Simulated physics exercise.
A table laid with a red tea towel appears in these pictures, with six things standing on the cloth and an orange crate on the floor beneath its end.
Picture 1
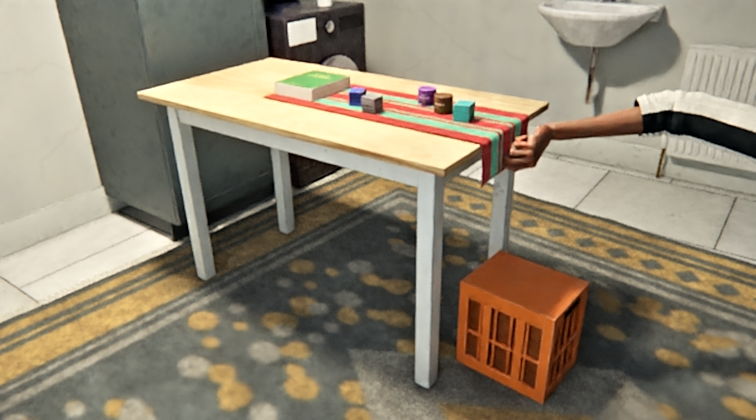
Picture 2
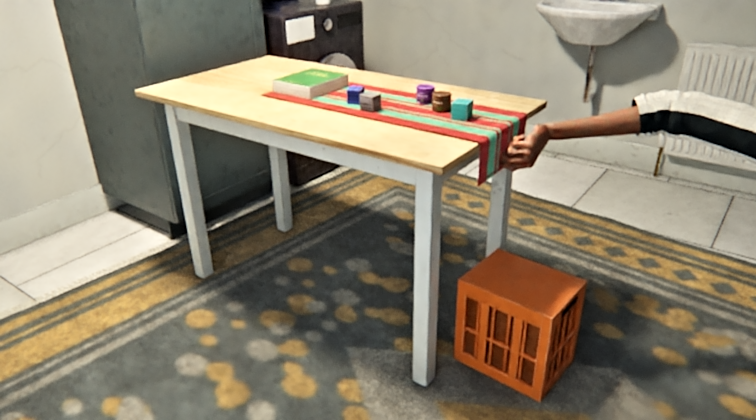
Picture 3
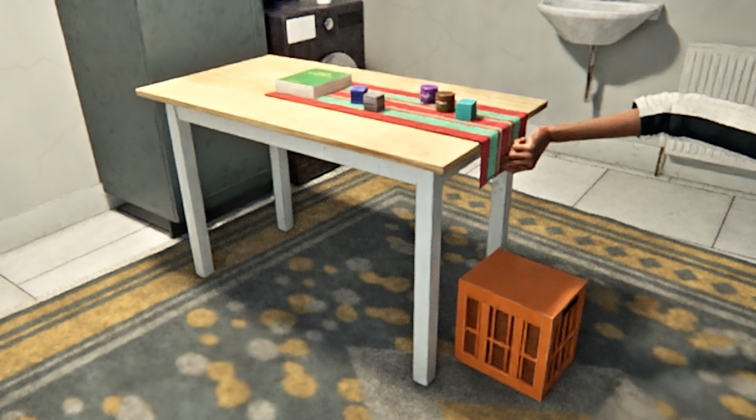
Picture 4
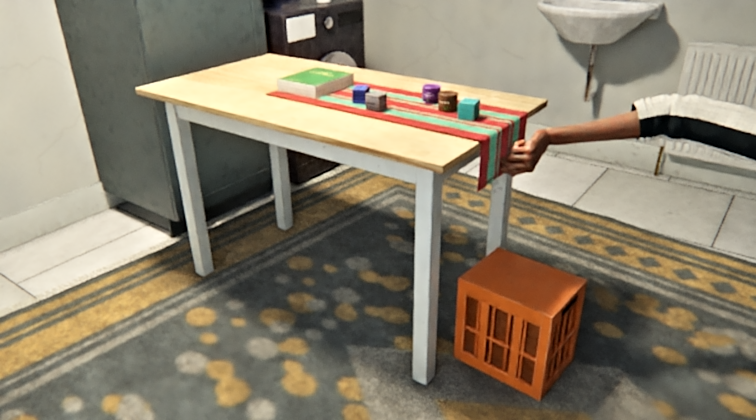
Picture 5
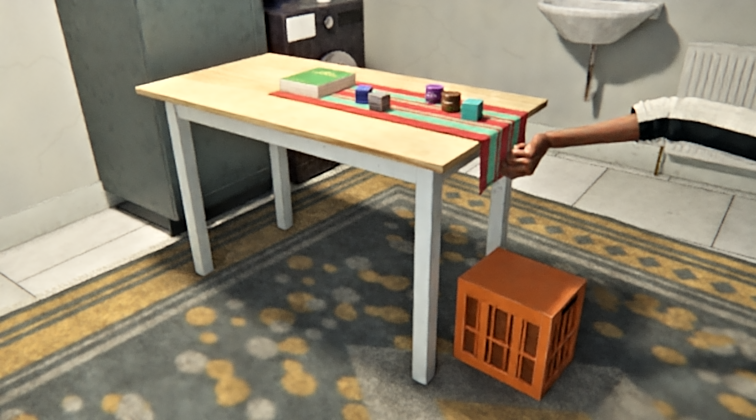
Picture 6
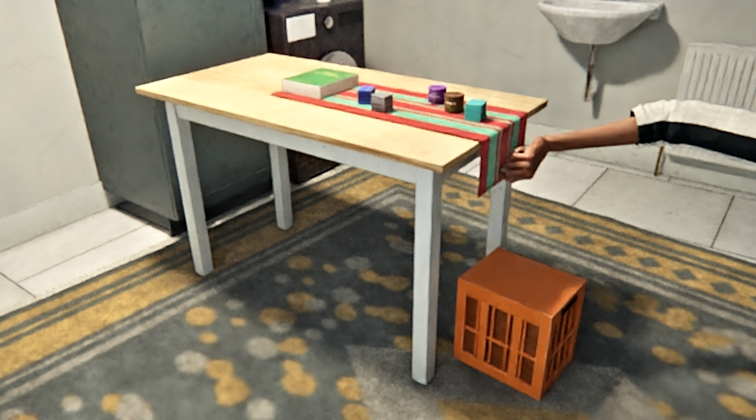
On a wooden table, a hand slowly pulls a striped red cloth carrying small objects slightly right.
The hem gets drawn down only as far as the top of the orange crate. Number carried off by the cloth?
The drop count comes to three.
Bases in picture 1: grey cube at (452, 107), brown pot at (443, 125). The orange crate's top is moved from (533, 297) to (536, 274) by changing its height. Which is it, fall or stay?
So the grey cube leaves, and the brown pot leaves.
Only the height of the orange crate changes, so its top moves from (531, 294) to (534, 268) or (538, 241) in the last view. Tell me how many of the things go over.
The numbers are 2 and 1.
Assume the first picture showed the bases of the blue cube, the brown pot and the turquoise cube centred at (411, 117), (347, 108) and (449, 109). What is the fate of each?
As for the blue cube, it goes off; the brown pot stays aboard; the turquoise cube goes off.
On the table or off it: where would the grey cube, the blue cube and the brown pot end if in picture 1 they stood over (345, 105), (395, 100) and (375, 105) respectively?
Note - grey cube retained, blue cube retained, brown pot retained.
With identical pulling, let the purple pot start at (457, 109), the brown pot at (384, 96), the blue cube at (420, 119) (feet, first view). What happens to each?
The purple pot ends up knocked off, the brown pot ends up still aboard, the blue cube ends up knocked off.
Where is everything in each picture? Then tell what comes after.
Hem (480, 188); turquoise cube (464, 103); brown pot (444, 95); purple pot (427, 88); grey cube (372, 96); blue cube (357, 90); top of the crate (533, 297), in the first frame.
Hem (477, 186); turquoise cube (463, 101), in the second frame.
Hem (479, 190); brown pot (446, 93), in the third frame.
Hem (477, 191); purple pot (432, 86); top of the crate (531, 294), in the fourth frame.
Hem (479, 195); grey cube (379, 93), in the fifth frame.
Hem (477, 198); turquoise cube (476, 102); brown pot (455, 94); purple pot (438, 87); grey cube (382, 94); blue cube (366, 88), in the sixth frame.
Soon after, hem near (500, 204); all still up.
Then, hem near (498, 232); turquoise cube gone.
Further on, hem on the crate; turquoise cube, brown pot and purple pot gone.
At rest, hem on the crate; turquoise cube, brown pot and purple pot gone. Over the edge go three.
